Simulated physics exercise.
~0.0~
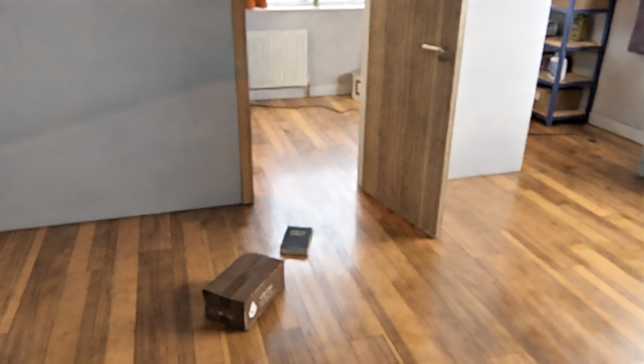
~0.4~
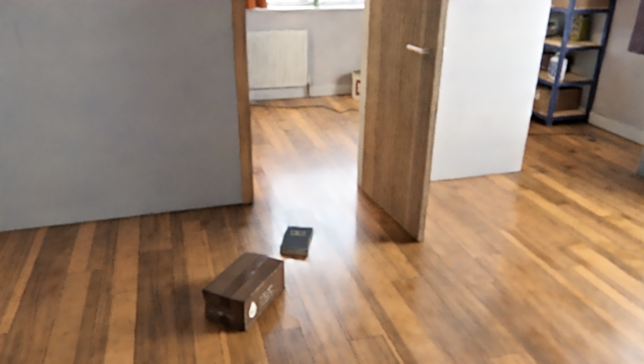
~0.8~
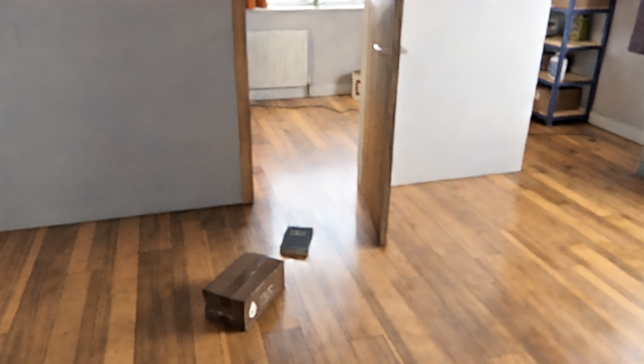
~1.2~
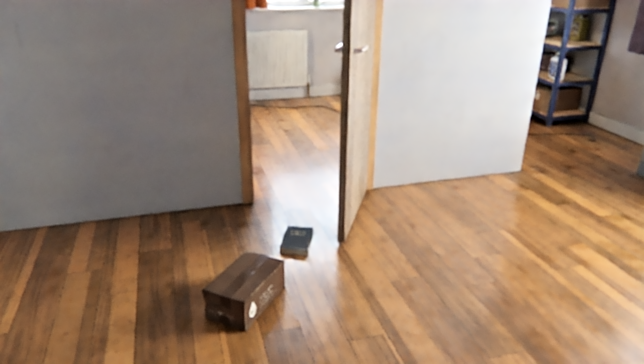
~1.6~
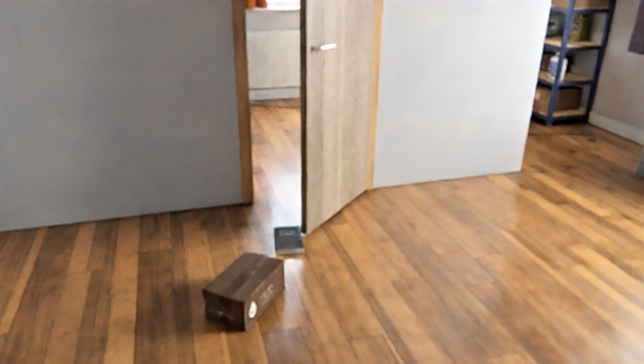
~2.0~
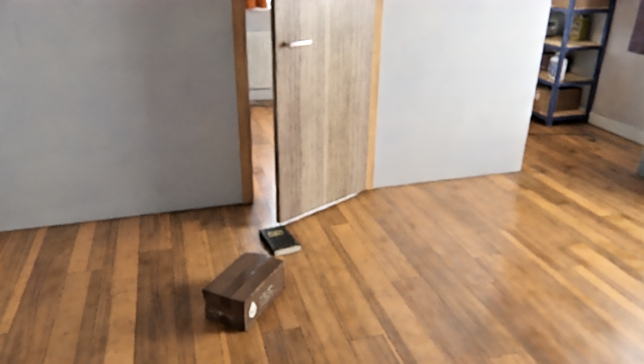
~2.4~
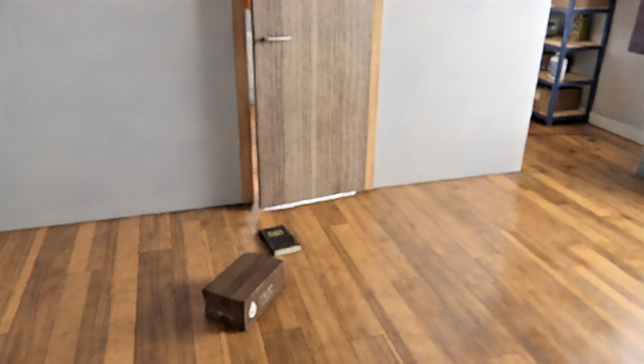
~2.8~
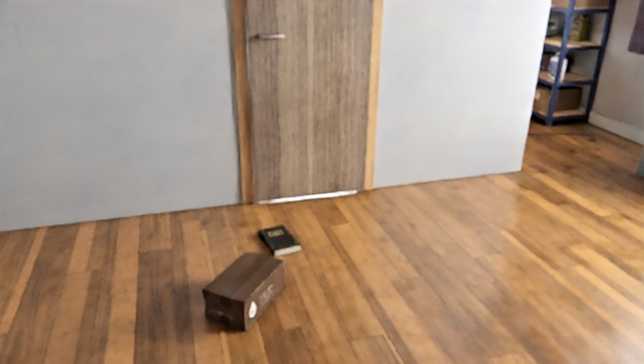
At the start, a wooden door stands wide open in a grey wall, with a black book and a brown box lying on the wood floor in front of the doorway. With nobody in view, the door swings round toward the left, gradually covering the view of the room behind it. Its lower edge meets the book and nudges it slightly to the left, while the box stays where it is. The door keeps turning past the book and reaches its frame. It ends shut, with the book and box resting on the floor in front.
